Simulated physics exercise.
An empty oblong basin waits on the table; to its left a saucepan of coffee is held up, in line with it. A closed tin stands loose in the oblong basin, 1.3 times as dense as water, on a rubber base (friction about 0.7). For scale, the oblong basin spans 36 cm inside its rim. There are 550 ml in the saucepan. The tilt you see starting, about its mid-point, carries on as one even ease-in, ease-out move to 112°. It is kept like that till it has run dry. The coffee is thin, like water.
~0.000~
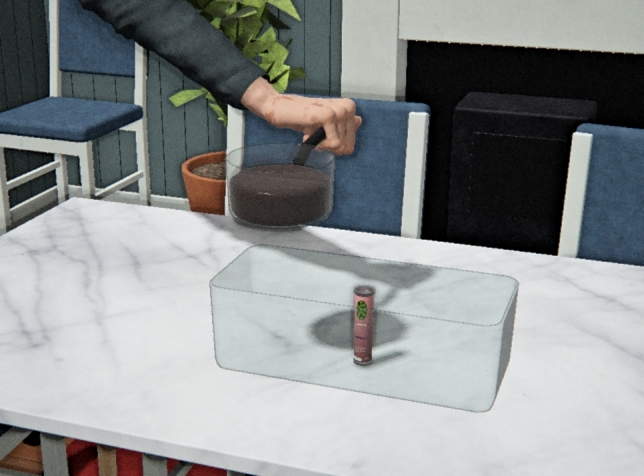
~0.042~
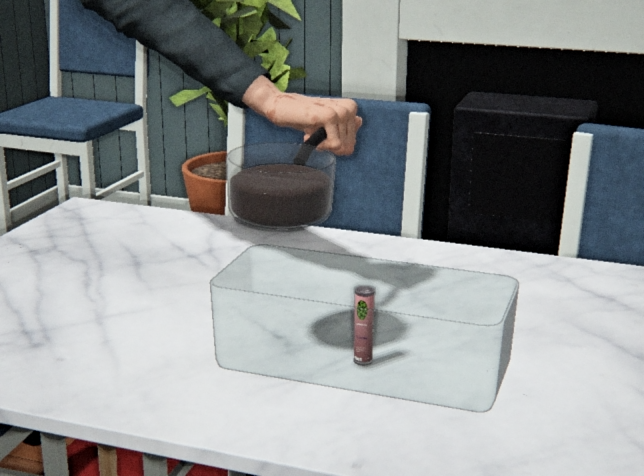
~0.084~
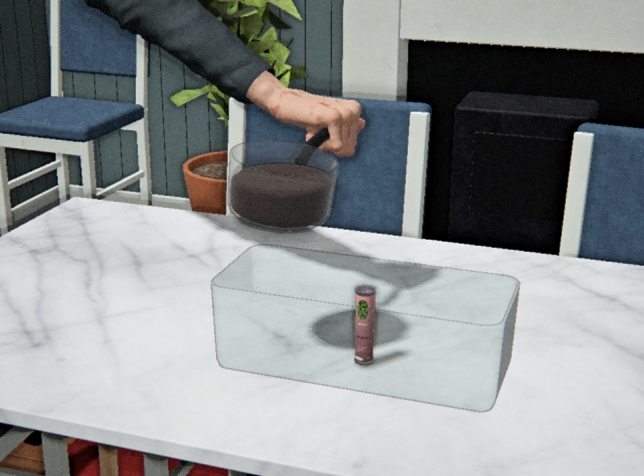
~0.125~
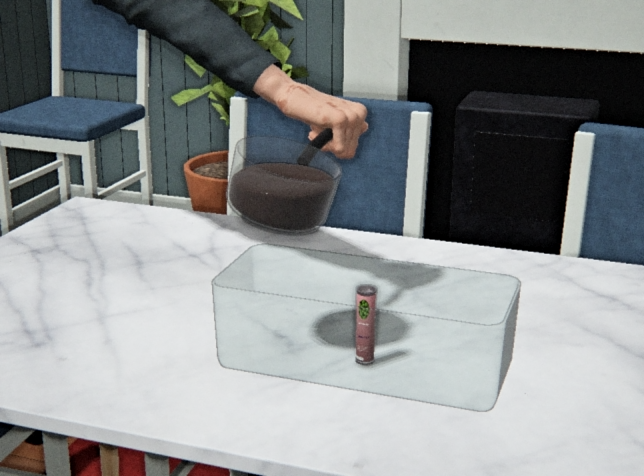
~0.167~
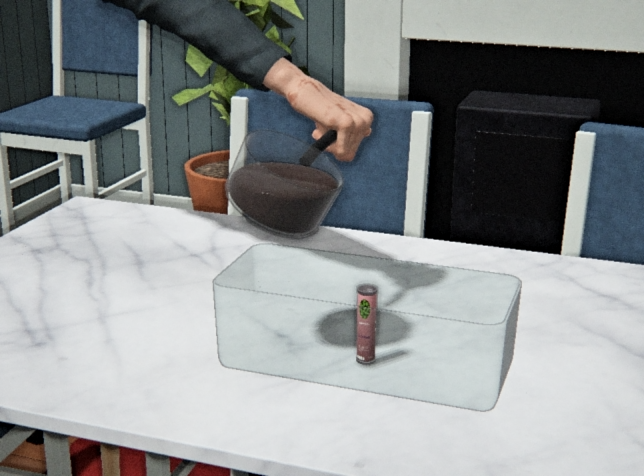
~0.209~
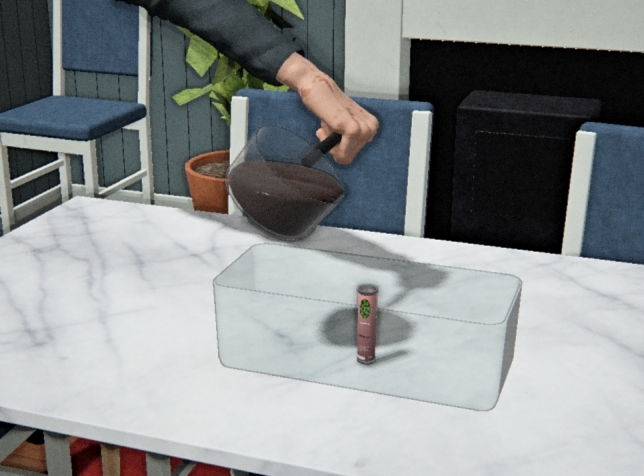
A hand in a dark grey sleeve holds a clear saucepan of dark brown coffee by its black handle above a white marble table, seen from slightly above in a room with blue-cushioned white chairs. An empty, clear oblong basin stands below to the right, a small reddish-pink tin upright inside, with a potted plant behind. The saucepan starts level, then tilts steadily rightward, its right rim dipping, while the view stays still.
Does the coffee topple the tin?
The tin topples.
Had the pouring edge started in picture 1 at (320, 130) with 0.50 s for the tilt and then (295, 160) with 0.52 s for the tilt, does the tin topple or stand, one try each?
First it topples; then it stays up.
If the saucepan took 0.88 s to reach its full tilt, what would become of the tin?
The tin keeps standing.
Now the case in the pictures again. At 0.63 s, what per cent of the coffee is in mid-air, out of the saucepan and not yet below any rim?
Some 5 per cent.
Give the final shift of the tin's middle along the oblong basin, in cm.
Some 8.0 cm.
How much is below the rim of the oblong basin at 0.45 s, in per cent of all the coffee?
Some 42 per cent.
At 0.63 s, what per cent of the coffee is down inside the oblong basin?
Some 92 per cent.
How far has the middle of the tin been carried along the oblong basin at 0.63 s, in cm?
About 2 cm.
After 0.45 s the tilt is 107° and 21 per cent is still to pour; the tin stands where it began.
After 0.63 s the tilt is 112° and 4 per cent is still to pour; the tin leans 5°.
After 0.82 s the tilt is 112° and 0 per cent is still to pour; the tin leans 55°.
After 1.02 s the tilt is 112° and 0 per cent is still to pour; the tin lies on its side.
In the end the tin lies on its side.
